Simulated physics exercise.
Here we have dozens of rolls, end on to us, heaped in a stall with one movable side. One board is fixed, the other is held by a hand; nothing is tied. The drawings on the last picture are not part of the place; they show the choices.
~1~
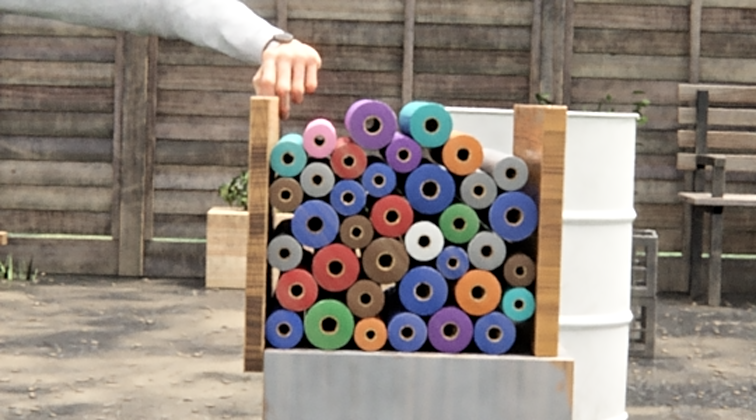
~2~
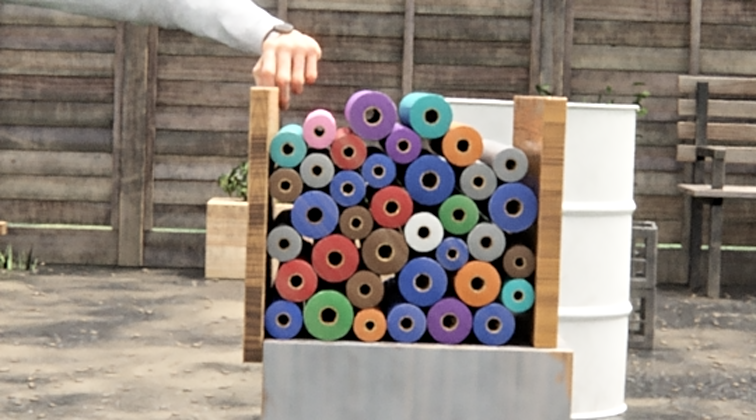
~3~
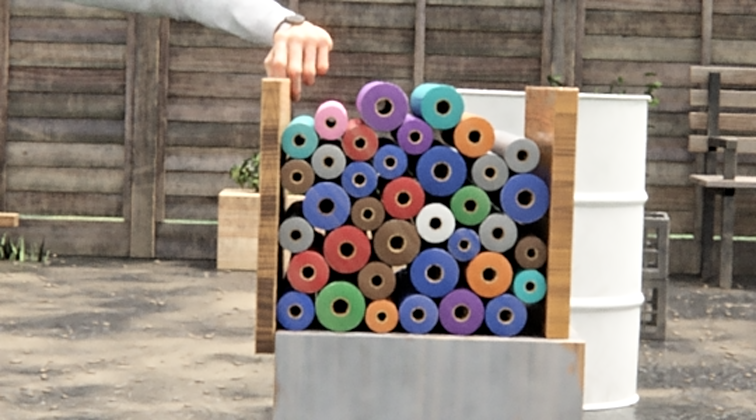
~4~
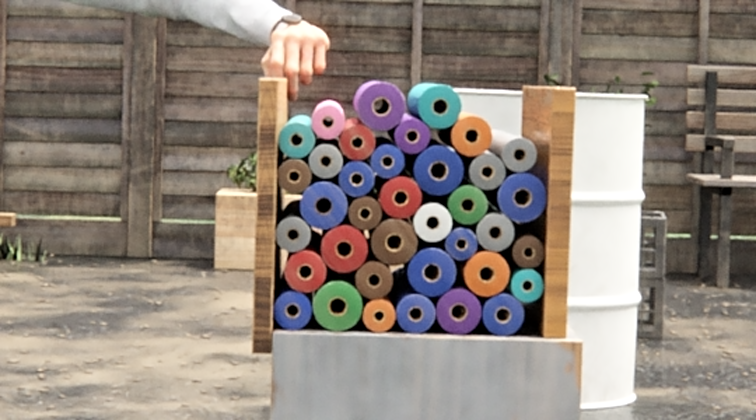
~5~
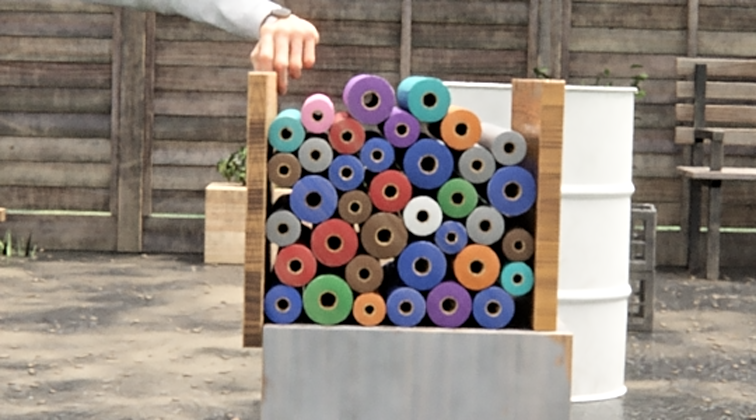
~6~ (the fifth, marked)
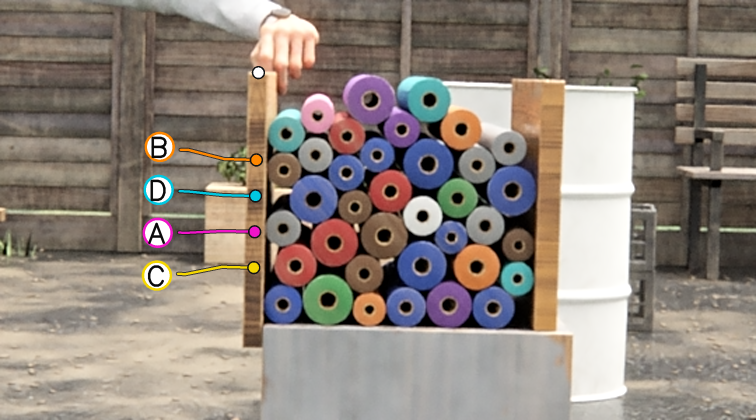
The clip shows a hand resting at the top of the left wooden side board of a stall heaped with colourful rolls, while the view shifts slightly and the board, hand and rolls show no clear movement relative to one another.
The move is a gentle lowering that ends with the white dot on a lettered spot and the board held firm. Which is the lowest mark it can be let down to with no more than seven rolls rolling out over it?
A is the limit.
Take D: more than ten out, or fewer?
At D, fewer than ten.
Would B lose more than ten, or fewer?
It loses fewer than ten.
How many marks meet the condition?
Three of them.
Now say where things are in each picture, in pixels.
Side board (263, 223); a blue roll (284, 329); a blue roll (494, 333), in the first picture.
A blue roll (493, 325); a red roll (335, 258), in the second picture.
A blue roll (464, 245); a red roll (404, 198), in the third picture.
A grey roll (326, 161); a grey roll (519, 155), in the fourth picture.
A turquoise roll (430, 100); side board (261, 198); a blue roll (283, 304), in the fifth picture.
On the copy, A at (254, 232); B at (256, 160); C at (254, 268); D at (255, 196); the white dot at (258, 72).
On A. First, top of the board (267, 144).
Then, top of the board (265, 226).
Finally, top of the board (265, 232), six out over the board.
By contrast, B none out over the board; C more than seven out over the board; D two out over the board.
